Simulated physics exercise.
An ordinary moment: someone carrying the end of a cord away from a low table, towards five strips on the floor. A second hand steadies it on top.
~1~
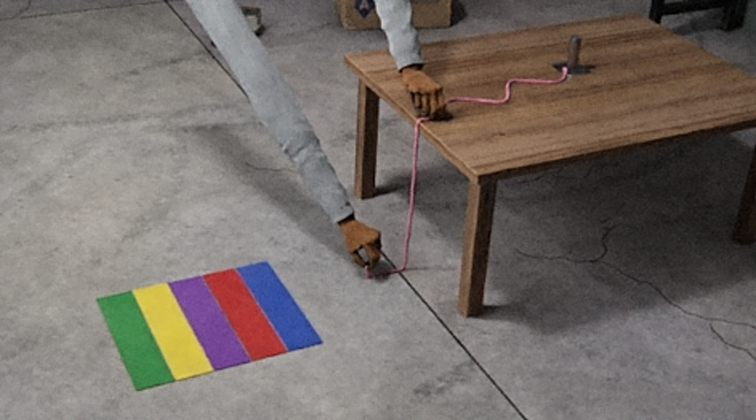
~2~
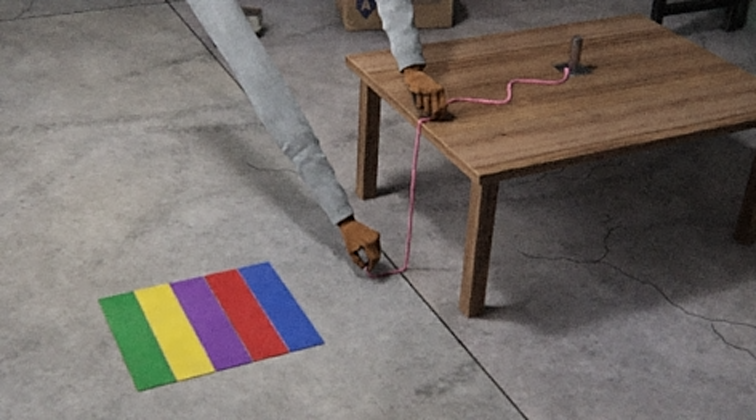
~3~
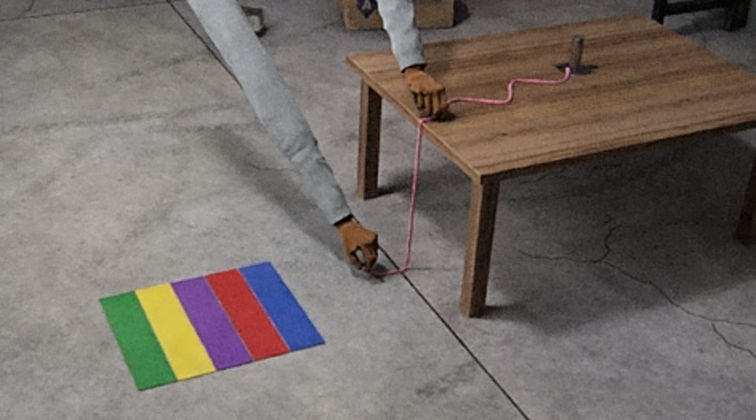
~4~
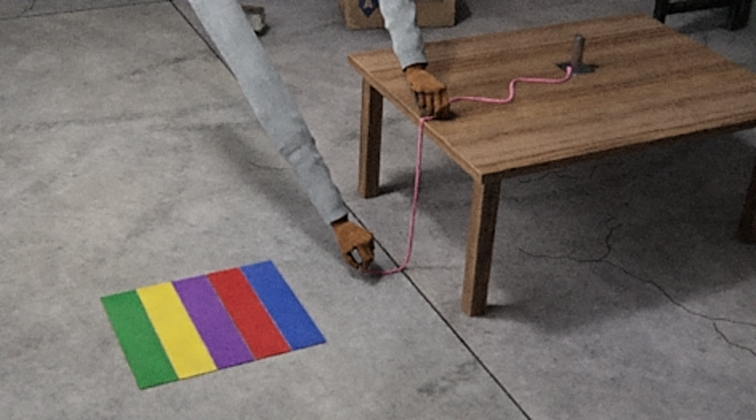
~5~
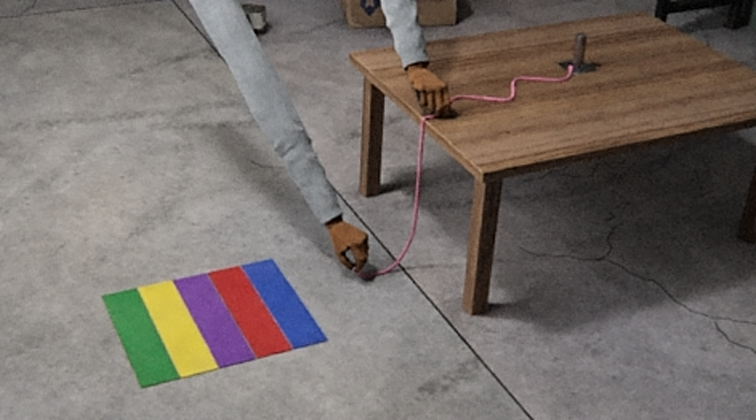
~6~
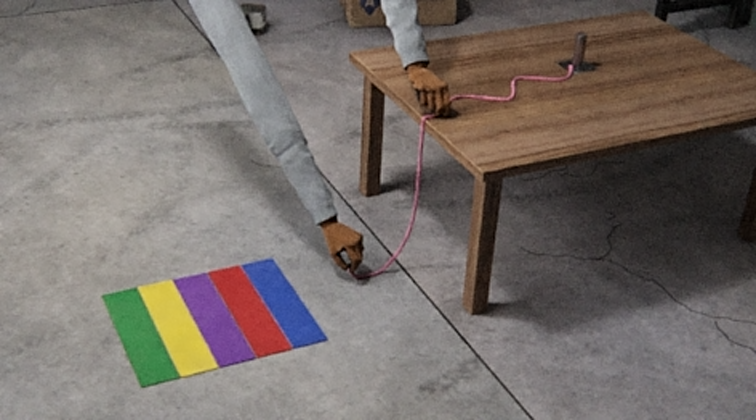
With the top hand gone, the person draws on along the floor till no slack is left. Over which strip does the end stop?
The end stops over the purple strip.
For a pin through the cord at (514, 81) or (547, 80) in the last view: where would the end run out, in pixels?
About (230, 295) and (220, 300).
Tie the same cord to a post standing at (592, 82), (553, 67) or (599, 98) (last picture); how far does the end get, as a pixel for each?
In that order: (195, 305), (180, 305) and (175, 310).
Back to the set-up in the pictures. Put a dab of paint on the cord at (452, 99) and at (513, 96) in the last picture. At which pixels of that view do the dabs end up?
Near (427, 111) and (479, 95).
Soon after, end near (265, 288); over blue.
Then, end near (230, 296); over red.
At full stretch, end near (210, 301); over purple. It gets as far as the purple strip.
